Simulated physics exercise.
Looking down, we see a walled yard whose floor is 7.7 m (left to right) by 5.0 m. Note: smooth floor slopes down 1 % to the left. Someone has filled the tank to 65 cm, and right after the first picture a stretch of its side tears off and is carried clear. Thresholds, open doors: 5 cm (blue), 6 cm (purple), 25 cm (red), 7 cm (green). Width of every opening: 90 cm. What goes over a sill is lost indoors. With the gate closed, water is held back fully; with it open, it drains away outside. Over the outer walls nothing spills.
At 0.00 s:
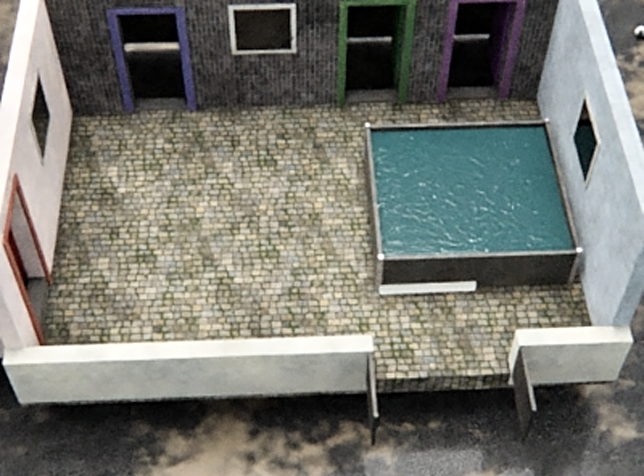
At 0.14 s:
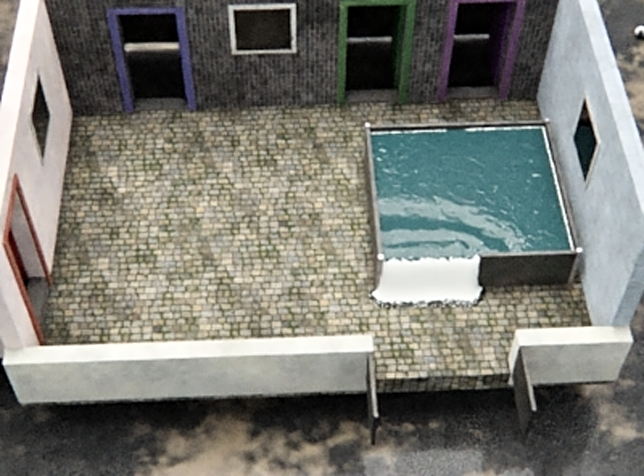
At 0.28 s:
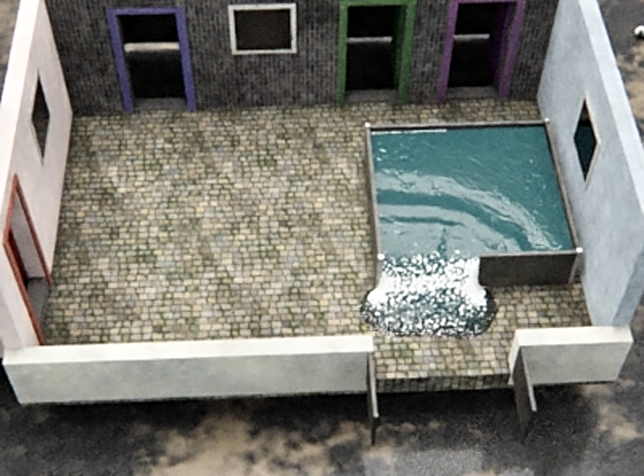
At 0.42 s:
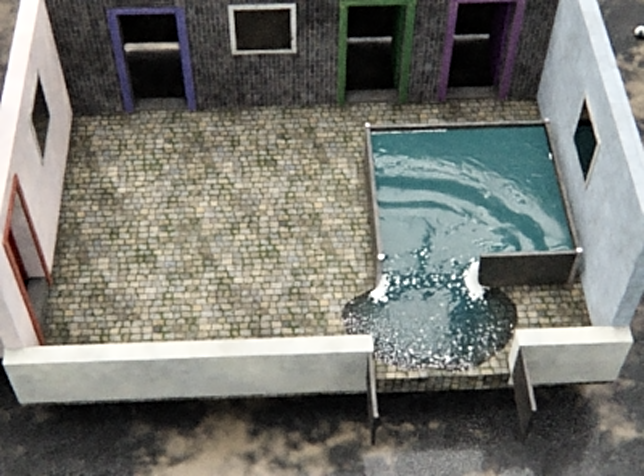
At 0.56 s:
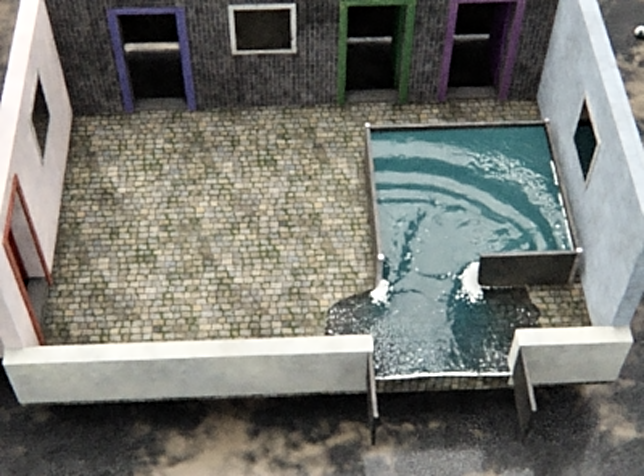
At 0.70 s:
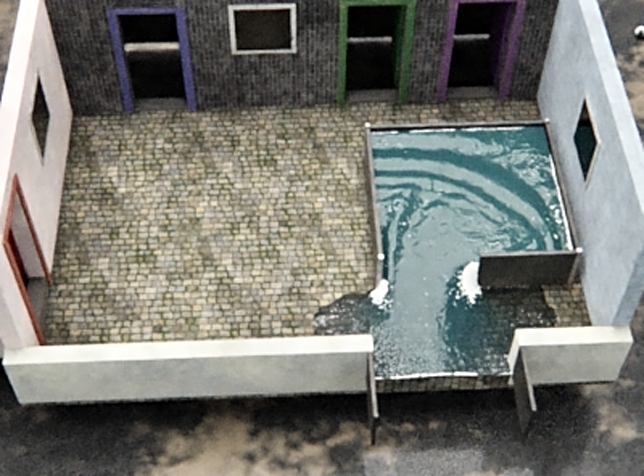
The video shows a walled cobbled yard with a tank of still water at the right; part of the tank's front side gives way, and water pours out, foaming and spreading across the paving to the open front gateway.
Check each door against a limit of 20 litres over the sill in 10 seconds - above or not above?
Check: Blue door not above; purple door not above; red door not above; green door not above.
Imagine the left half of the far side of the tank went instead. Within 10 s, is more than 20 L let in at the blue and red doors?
At the blue door the limit is not exceeded; at the red door it is not exceeded.
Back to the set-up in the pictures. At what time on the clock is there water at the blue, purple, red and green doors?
Arrival: Blue 6.0 s, purple not in the 10 s, red 2.8 s, green not within the 10 s.
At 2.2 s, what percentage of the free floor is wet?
Covered: Roughly 20 per cent.
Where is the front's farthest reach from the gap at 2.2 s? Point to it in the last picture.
I'd put it close to (105, 375).
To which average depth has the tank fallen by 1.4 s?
It averages close to 50 centimetres.
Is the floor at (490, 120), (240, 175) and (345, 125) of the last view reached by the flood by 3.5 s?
Status of the three spots: Free of it, free of it, free of it.
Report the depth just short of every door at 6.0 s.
Readings (cm): Blue = 3; purple = 0; red = 9; green = 0.
After 1.4 s water covers 15 % of the floor and is deepest (41 cm) near (403, 297); blue door not reached, purple door not reached, red door not reached, green door not reached.
After 2.2 s water covers 20 % of the floor and is deepest (34 cm) near (415, 296); blue door not reached, purple door not reached, red door not reached, green door not reached.
After 3.5 s water covers 40 % of the floor and is deepest (24 cm) near (415, 296); blue door not reached, purple door not reached, red door 15 cm at the sill, 0 L in, green door not reached.
After 6.0 s water covers 50 % of the floor and is deepest (16 cm) near (415, 296); blue door 3 cm at the sill, 0 L in, purple door not reached, red door 9 cm at the sill, 0 L in, green door not reached.
After 10.0 s water covers 65 % of the floor and is deepest (10 cm) near (415, 296); blue door 6 cm at the sill, 3 L in, purple door not reached, red door 6 cm at the sill, 0 L in, green door not reached.
